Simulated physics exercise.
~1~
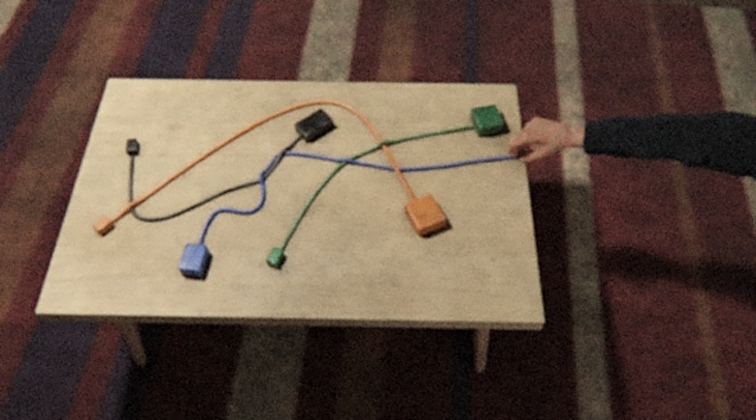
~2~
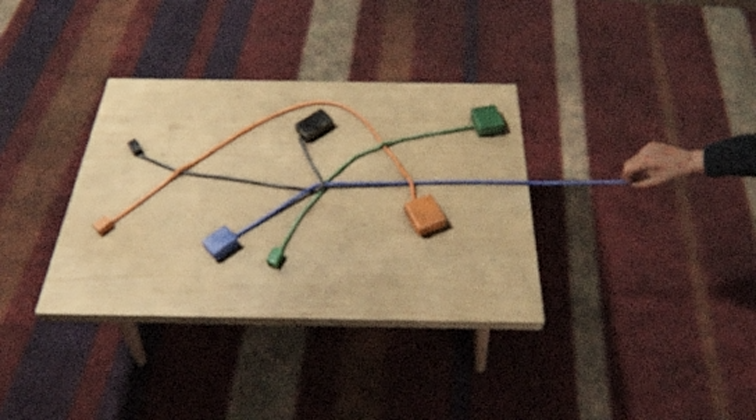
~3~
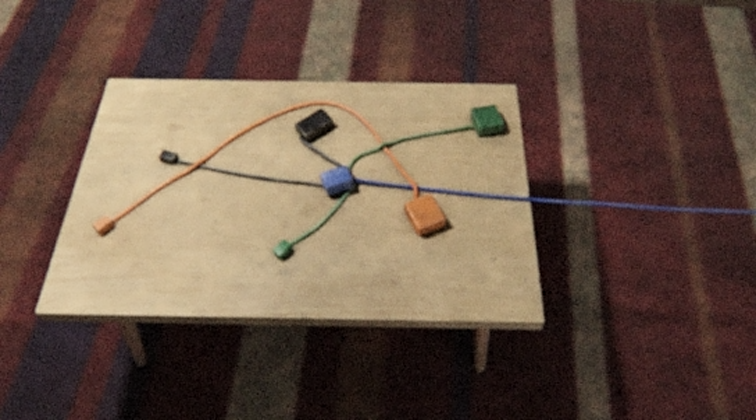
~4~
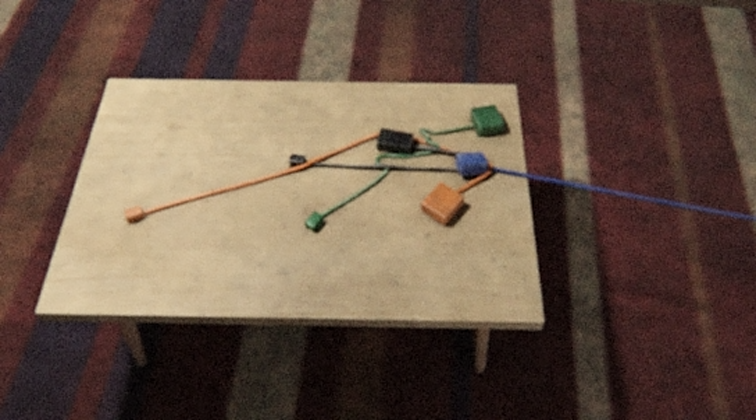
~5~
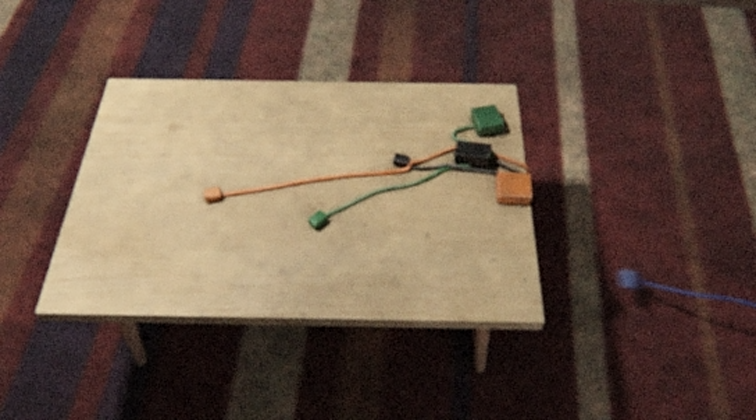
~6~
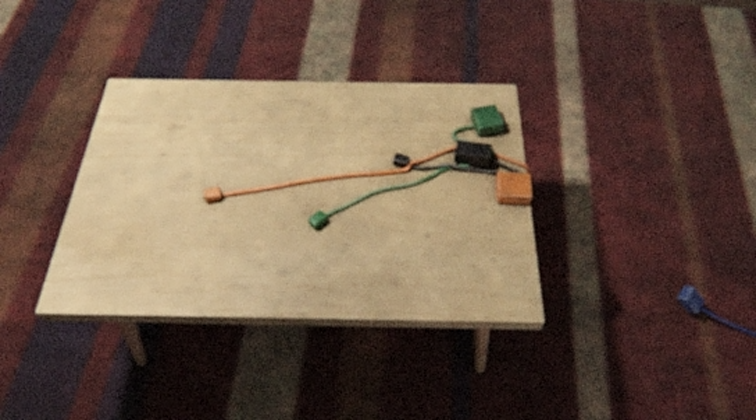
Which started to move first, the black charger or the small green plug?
The small green plug started to move first, shifting slightly while the black charger was still in its place.
